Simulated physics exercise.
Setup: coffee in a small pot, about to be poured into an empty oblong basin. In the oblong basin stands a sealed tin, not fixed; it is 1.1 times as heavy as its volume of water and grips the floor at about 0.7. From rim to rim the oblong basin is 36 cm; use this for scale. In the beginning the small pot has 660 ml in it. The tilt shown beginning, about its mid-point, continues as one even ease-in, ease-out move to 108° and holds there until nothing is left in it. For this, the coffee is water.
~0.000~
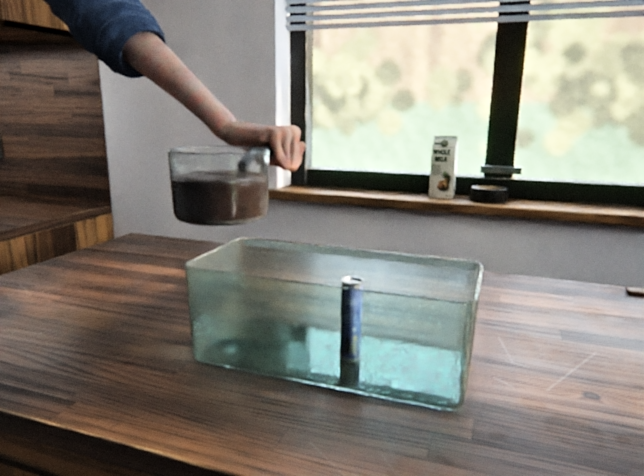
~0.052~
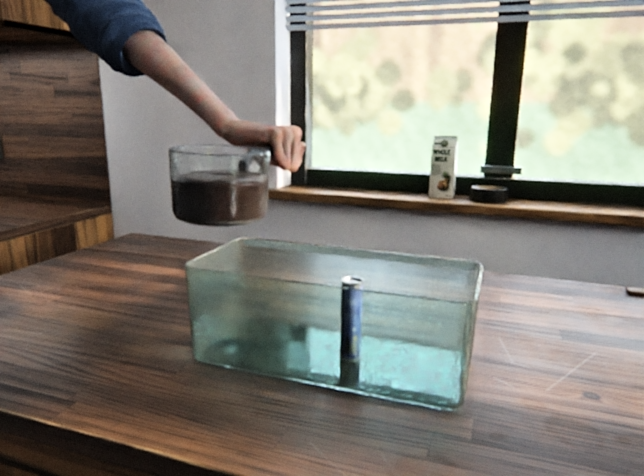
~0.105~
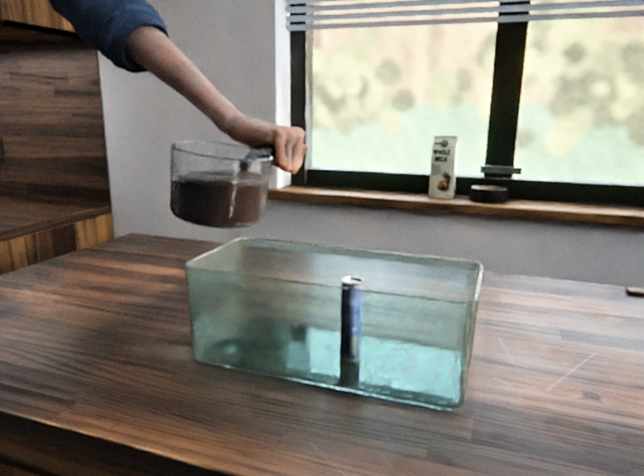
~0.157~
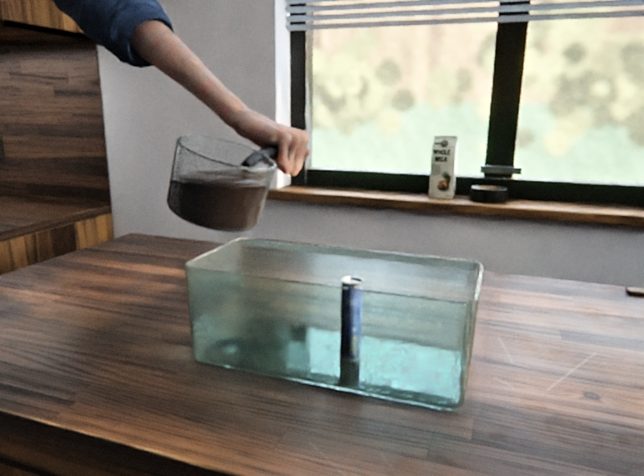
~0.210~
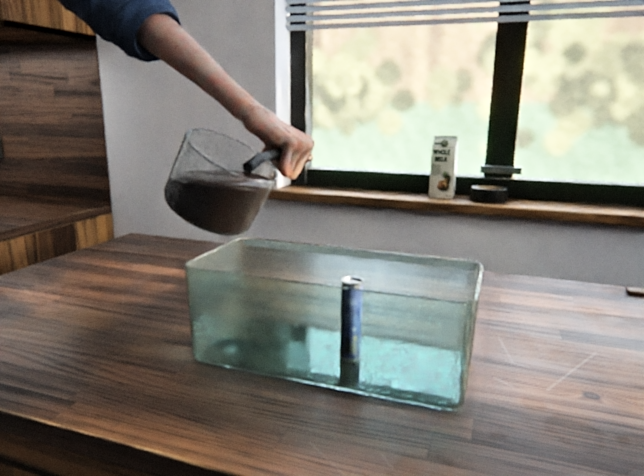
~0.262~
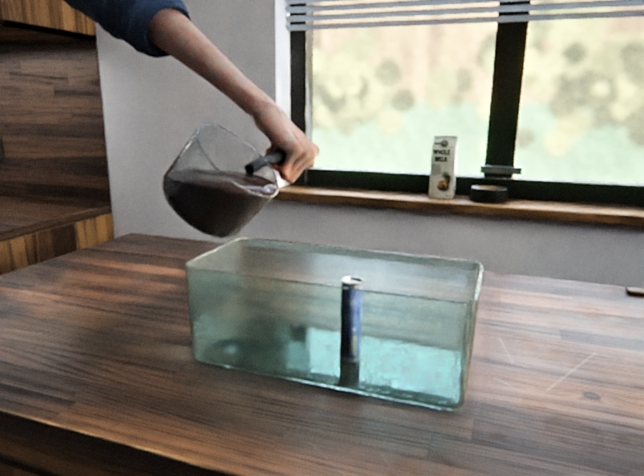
The footage shows a hand holding a small clear pot of dark brown liquid above a glass basin with a can standing in it; the pot starts level, then tilts steadily to the right over the wooden table.
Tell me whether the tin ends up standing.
It does.
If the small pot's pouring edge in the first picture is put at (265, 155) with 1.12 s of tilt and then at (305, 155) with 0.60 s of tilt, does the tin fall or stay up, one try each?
First it stays on its base; then it tips over.
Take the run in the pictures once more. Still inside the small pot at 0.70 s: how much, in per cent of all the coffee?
I reckon near 8 per cent still sits there.
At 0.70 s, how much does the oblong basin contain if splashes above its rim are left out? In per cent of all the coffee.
Around 88 parts in a hundred.
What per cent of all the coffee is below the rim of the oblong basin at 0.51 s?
I'd estimate some 36 percent of the liquid.
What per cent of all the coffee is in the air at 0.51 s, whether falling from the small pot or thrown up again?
Near 28 per cent of it all.
After 0.51 s the tilt is 102° and 36 per cent is still to pour; the tin stands where it began.
After 0.70 s the tilt is 108° and 8 per cent is still to pour; the tin stands where it began.
After 0.89 s the tilt is 108° and 1 per cent is still to pour; the tin stands where it began.
After 1.10 s the tilt is 108° and 0 per cent is still to pour; the tin stands where it began.
In the end the tin stands where it began.
